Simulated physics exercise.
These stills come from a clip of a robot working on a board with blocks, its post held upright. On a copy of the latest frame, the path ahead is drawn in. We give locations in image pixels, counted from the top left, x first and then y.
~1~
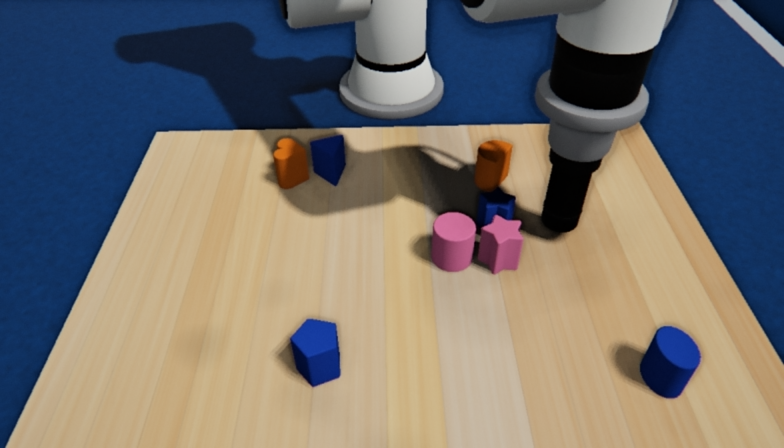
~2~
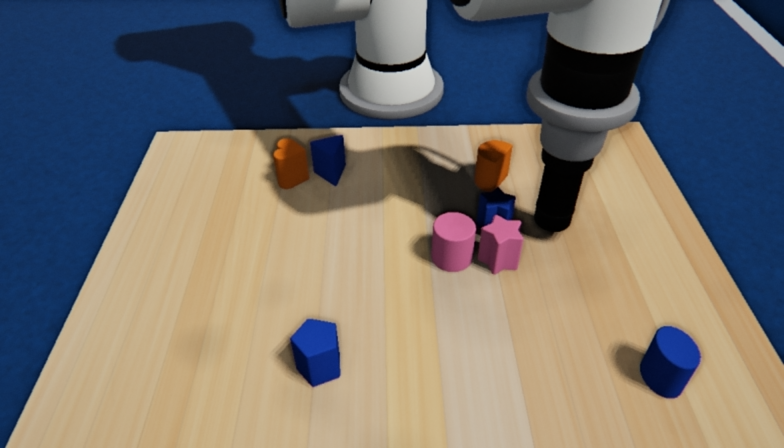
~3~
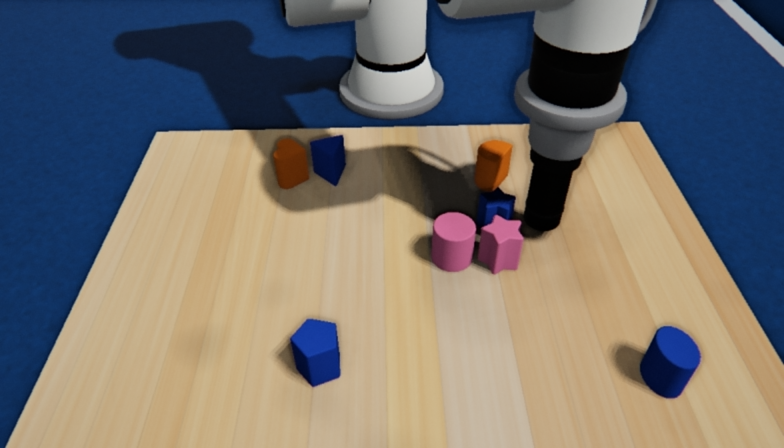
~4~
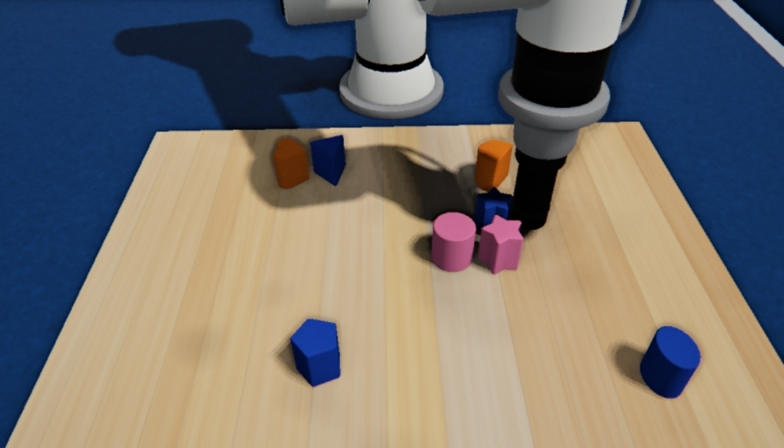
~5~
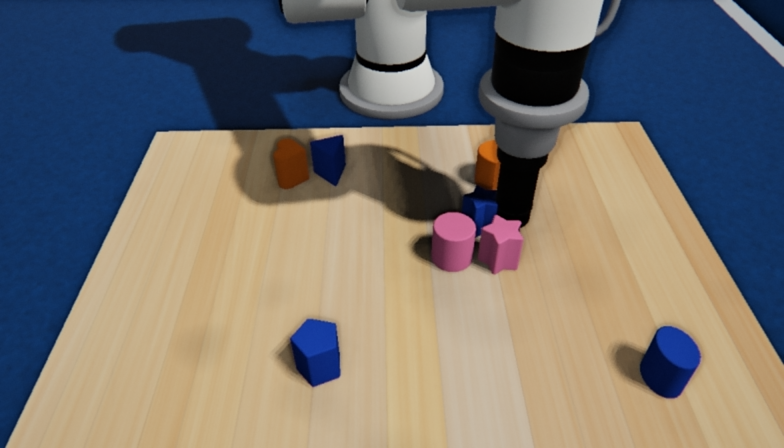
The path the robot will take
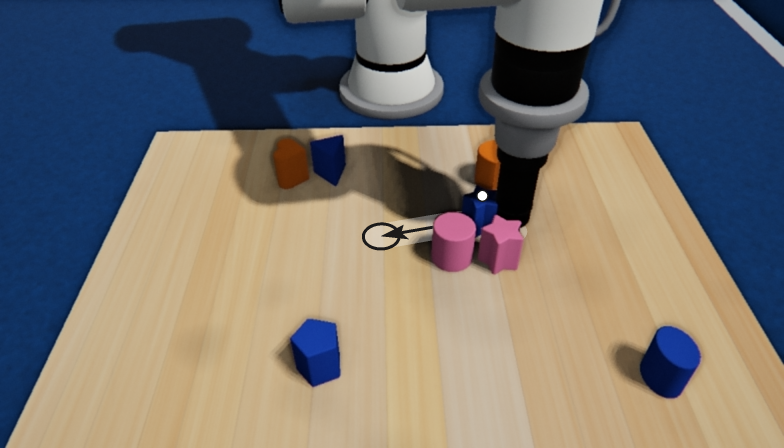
On a wooden board scattered with blue, pink and orange blocks, a robot arm slid its black post left and nudged the blue star block slightly left, while the pink blocks beside it stayed put.
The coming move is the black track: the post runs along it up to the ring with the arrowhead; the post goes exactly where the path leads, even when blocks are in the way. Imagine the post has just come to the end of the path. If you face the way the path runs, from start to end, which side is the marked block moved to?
The answer is right.
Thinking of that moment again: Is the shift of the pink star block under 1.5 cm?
The answer is yes.
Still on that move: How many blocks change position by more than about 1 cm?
It should be one.
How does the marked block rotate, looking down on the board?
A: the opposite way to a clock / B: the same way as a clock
My pick is B.
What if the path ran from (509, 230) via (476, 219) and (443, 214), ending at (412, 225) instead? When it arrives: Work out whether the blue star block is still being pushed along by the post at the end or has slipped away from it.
Ahead.
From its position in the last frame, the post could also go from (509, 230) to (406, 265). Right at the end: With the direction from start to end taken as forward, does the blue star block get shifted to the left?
No, that is not how it ends up.
Path on the board, from (509, 230) by way of (466, 223) and (424, 229) to (381, 236); the dot is on the blue star block.
What follows on the original path. One third of the way, post (467, 211); blue star block (437, 190).
Two thirds of the way, post (422, 217); blue star block (393, 191), turned 15° clockwise.
At the end, post (381, 224); pink disc in place; blue star block (361, 189), turned 45° clockwise; pink star block in place.
